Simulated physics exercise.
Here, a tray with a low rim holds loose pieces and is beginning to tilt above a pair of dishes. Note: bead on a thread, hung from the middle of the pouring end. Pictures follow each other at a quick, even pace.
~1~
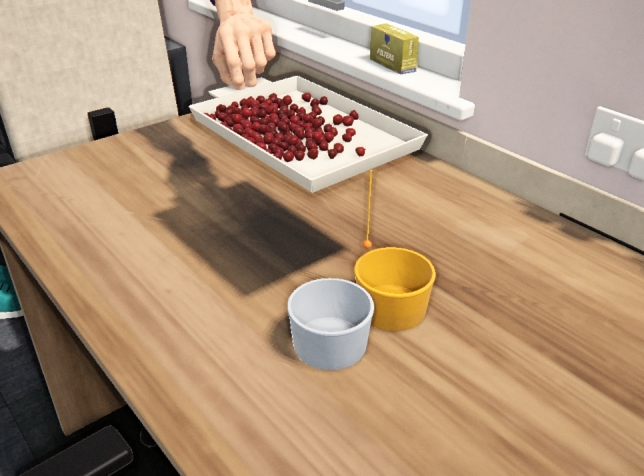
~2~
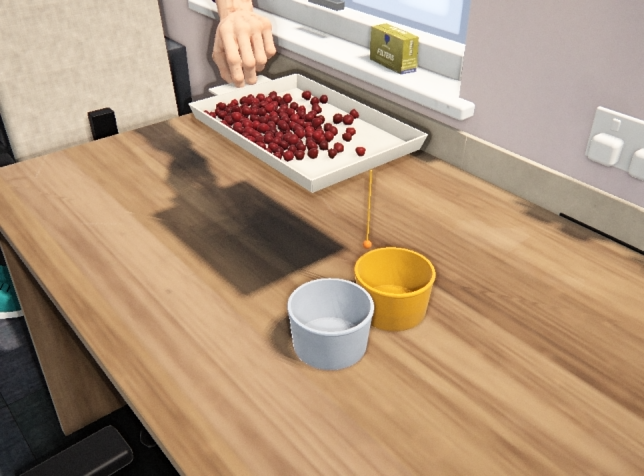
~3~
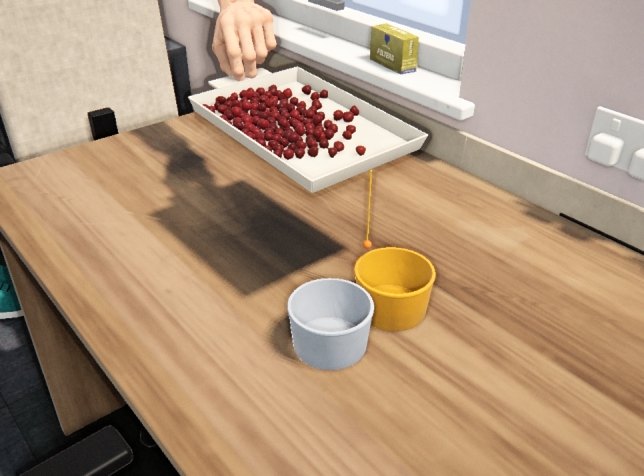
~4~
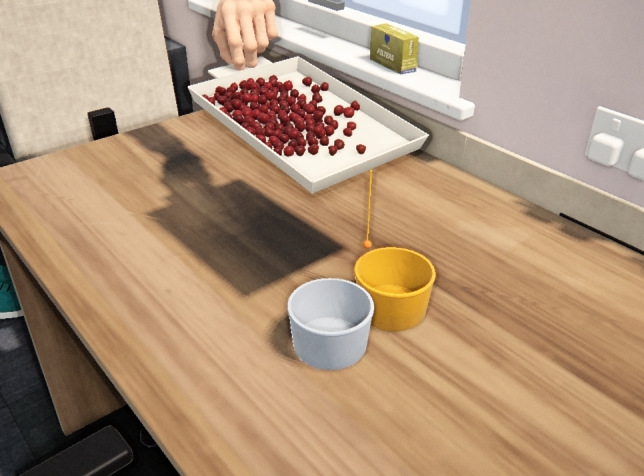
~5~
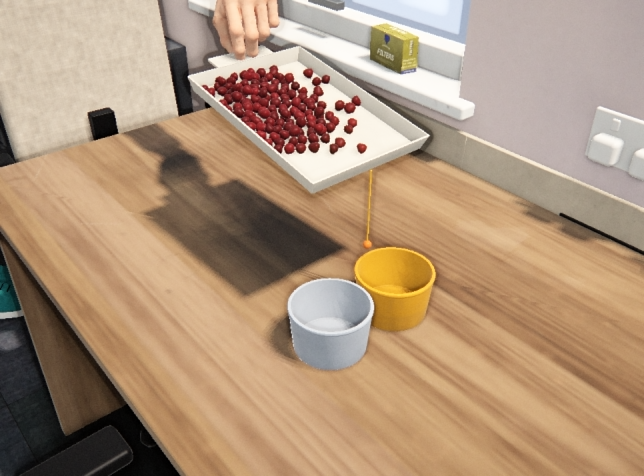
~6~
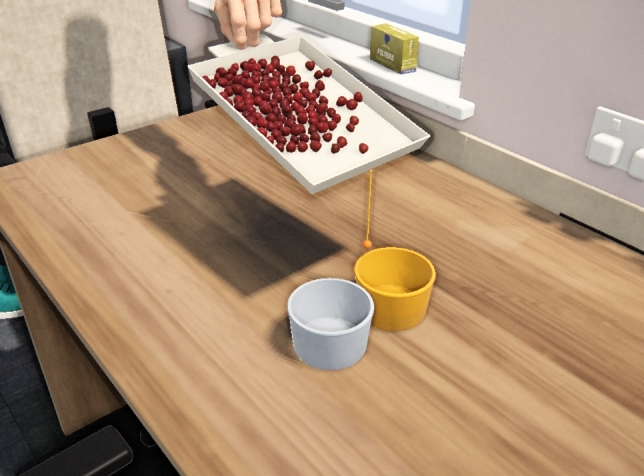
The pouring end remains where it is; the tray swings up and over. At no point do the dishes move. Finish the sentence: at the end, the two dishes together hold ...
... more than half of the load.
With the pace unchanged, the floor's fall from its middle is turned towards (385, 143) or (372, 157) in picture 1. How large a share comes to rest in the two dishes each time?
Around 10 percent for the first aim and around 30 percent for the second.
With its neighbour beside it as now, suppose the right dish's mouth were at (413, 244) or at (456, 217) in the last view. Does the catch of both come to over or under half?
Short of half, then short of half.
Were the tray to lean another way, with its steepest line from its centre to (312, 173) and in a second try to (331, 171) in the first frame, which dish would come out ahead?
I'd say the one to the left first, then the one to the left.
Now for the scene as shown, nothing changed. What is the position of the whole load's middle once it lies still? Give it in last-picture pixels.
(384, 315).
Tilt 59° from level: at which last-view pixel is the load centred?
Close to (353, 134).
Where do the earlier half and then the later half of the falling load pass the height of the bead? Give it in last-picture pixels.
Near (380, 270) to start, and near (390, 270) afterwards.
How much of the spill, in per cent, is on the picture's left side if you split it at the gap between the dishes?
Roughly 10 %.
Just after the last frame, tray tipped steeply; almost all on the tray; just a few in the right dish; just a few in the air.
A moment on, tray tipped right over; roughly a quarter on the tray; roughly a quarter in the left dish; roughly a quarter in the right dish; about a tenth outside both; roughly a quarter in the air.
Further on, tray tipped past a quarter turn; roughly a third in the left dish; roughly a third in the right dish; roughly a third outside both.
When it is over, tray tipped past a quarter turn; roughly a third in the left dish; roughly a third in the right dish; roughly a third outside both.
